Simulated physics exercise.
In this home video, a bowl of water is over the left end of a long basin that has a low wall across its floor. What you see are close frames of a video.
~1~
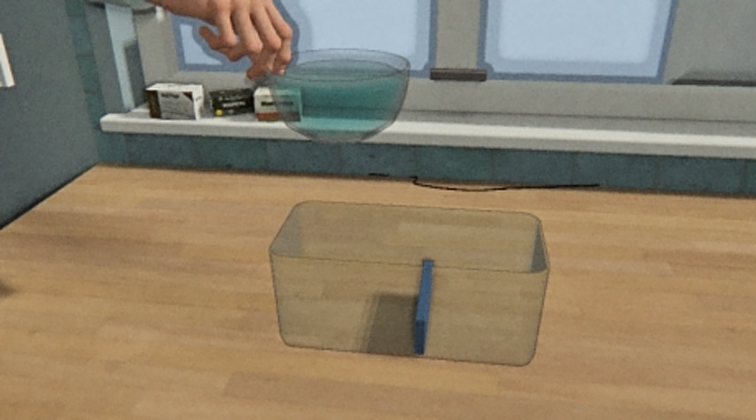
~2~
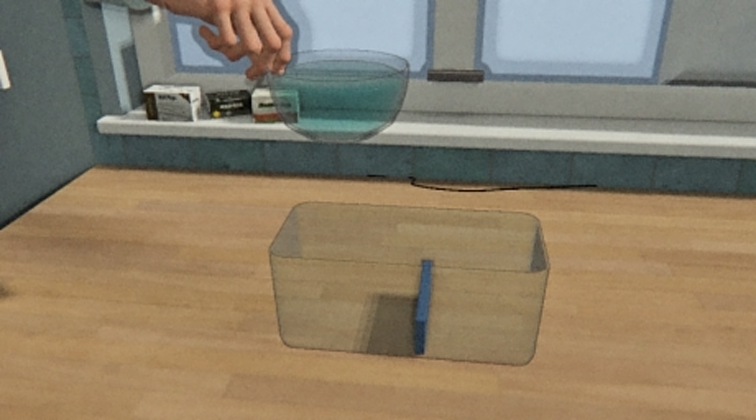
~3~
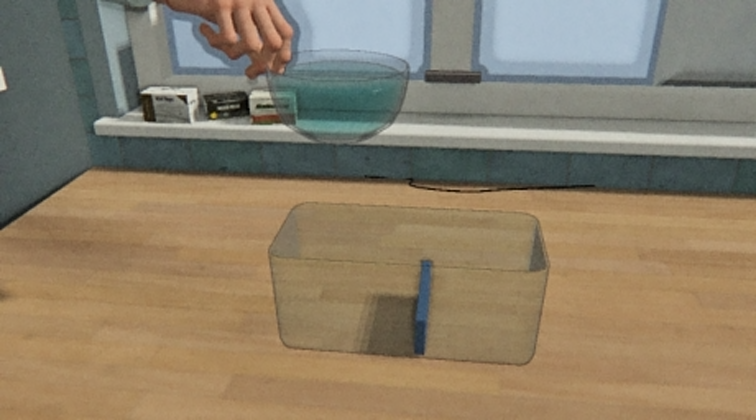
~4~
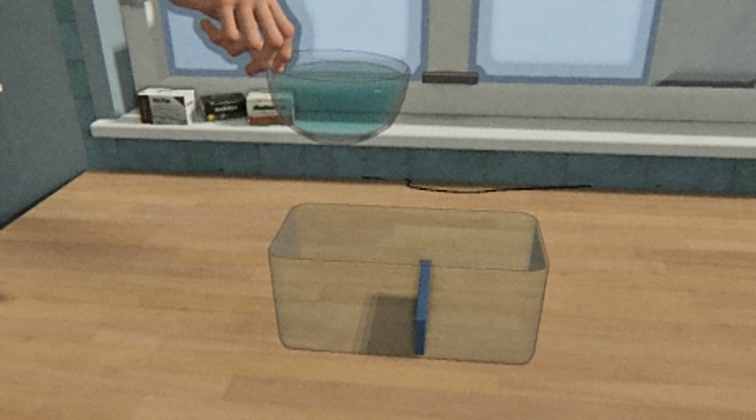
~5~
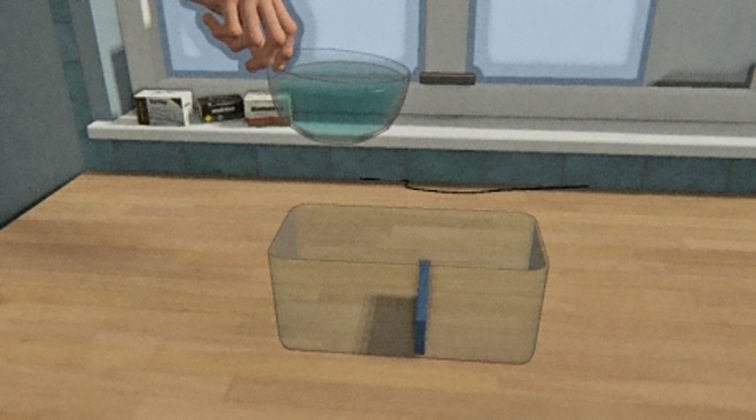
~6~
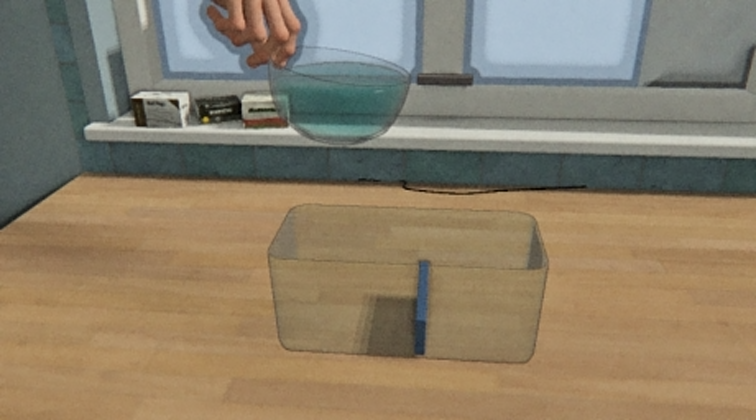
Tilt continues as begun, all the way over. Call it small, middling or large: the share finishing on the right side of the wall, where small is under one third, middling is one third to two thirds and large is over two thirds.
Large.
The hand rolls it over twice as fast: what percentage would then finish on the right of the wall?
About 75 %.
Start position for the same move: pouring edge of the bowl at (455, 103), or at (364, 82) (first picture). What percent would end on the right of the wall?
Start one gives close to 85 percent, start two close to 60 percent.
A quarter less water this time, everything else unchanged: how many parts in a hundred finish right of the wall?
I'd reckon close to 85 %.
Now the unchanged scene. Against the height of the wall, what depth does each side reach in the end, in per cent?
On the left it's around 10 per cent; on the right, 80 per cent.
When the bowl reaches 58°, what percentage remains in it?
50 per cent or so.
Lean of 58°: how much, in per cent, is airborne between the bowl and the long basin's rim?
30 %.
A moment on, the bowl is tipped part way and 50 per cent is still to pour, 1 is left of the wall and 17 right of it.
Next, the bowl is tipped on its side and 6 per cent is still to pour, 4 is left of the wall and 82 right of it.
Then the bowl is tipped right over and 0 per cent is still to pour, 11 is left of the wall and 89 right of it.
Later the bowl is tipped right over and 0 per cent is still to pour, 11 is left of the wall and 89 right of it.
Finally, 11 per cent lies left of the wall, 89 right of it and 0 outside.
